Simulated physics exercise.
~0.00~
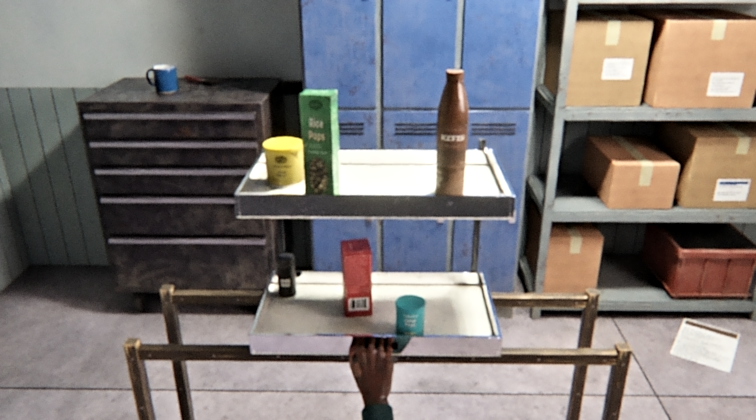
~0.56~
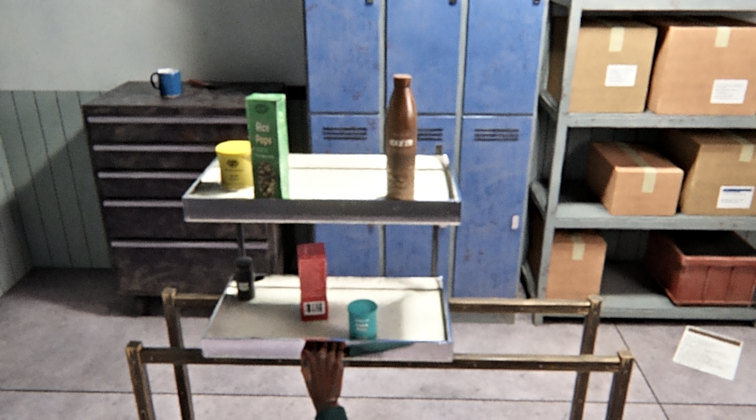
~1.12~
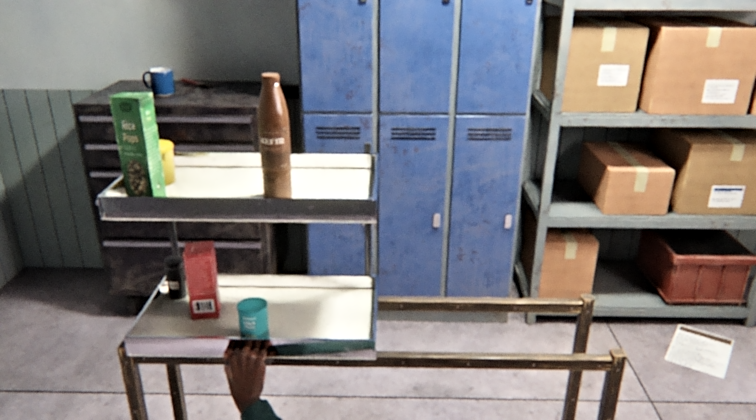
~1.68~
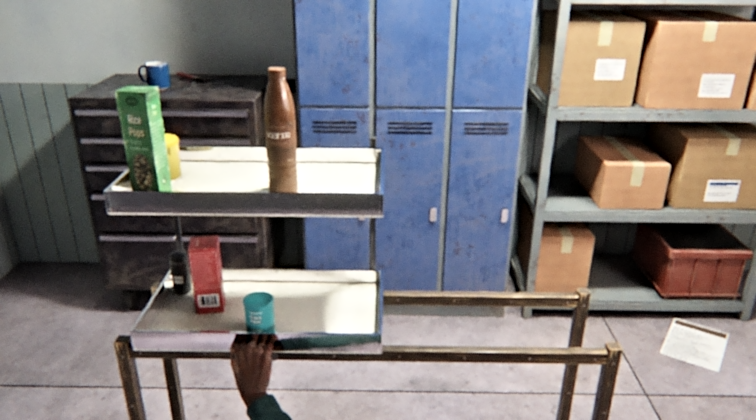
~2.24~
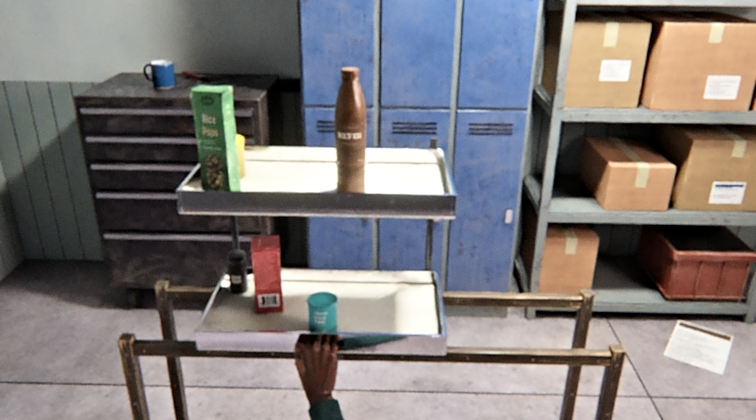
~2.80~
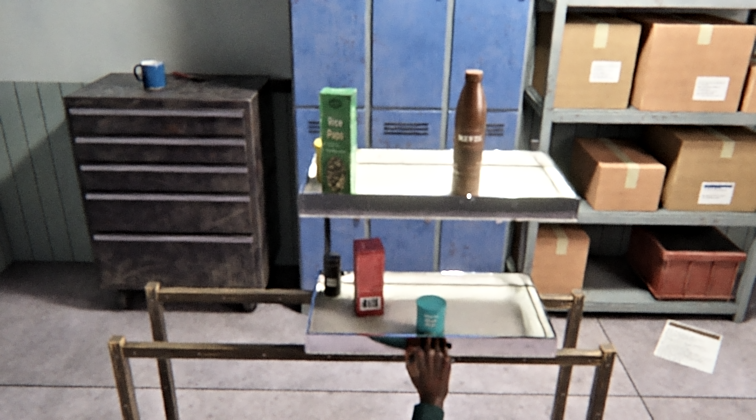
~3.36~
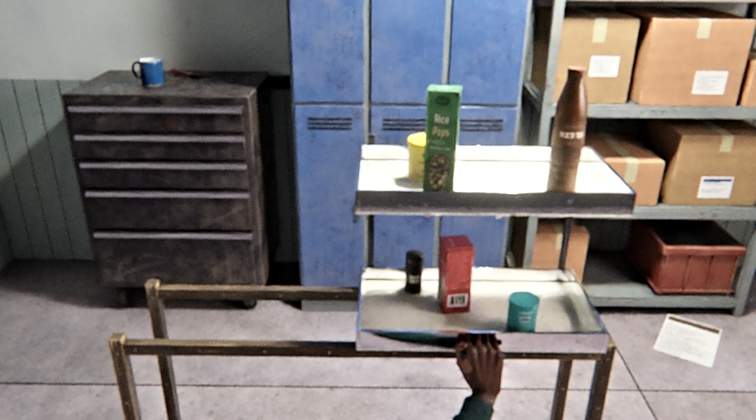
At first, a two-level tray holding cartons, tins, a bottle and a small black shaker sits midway along a metal frame, with a hand at its lower front edge. The hand moves the tray left to the end of the frame, and everything on it stays upright. It then brings the tray back right, past the middle and on to the right side. By the end, the black shaker and yellow tin have shifted slightly from their starting spots but still stand, while the green and red cartons, brown bottle and turquoise tin keep their places.
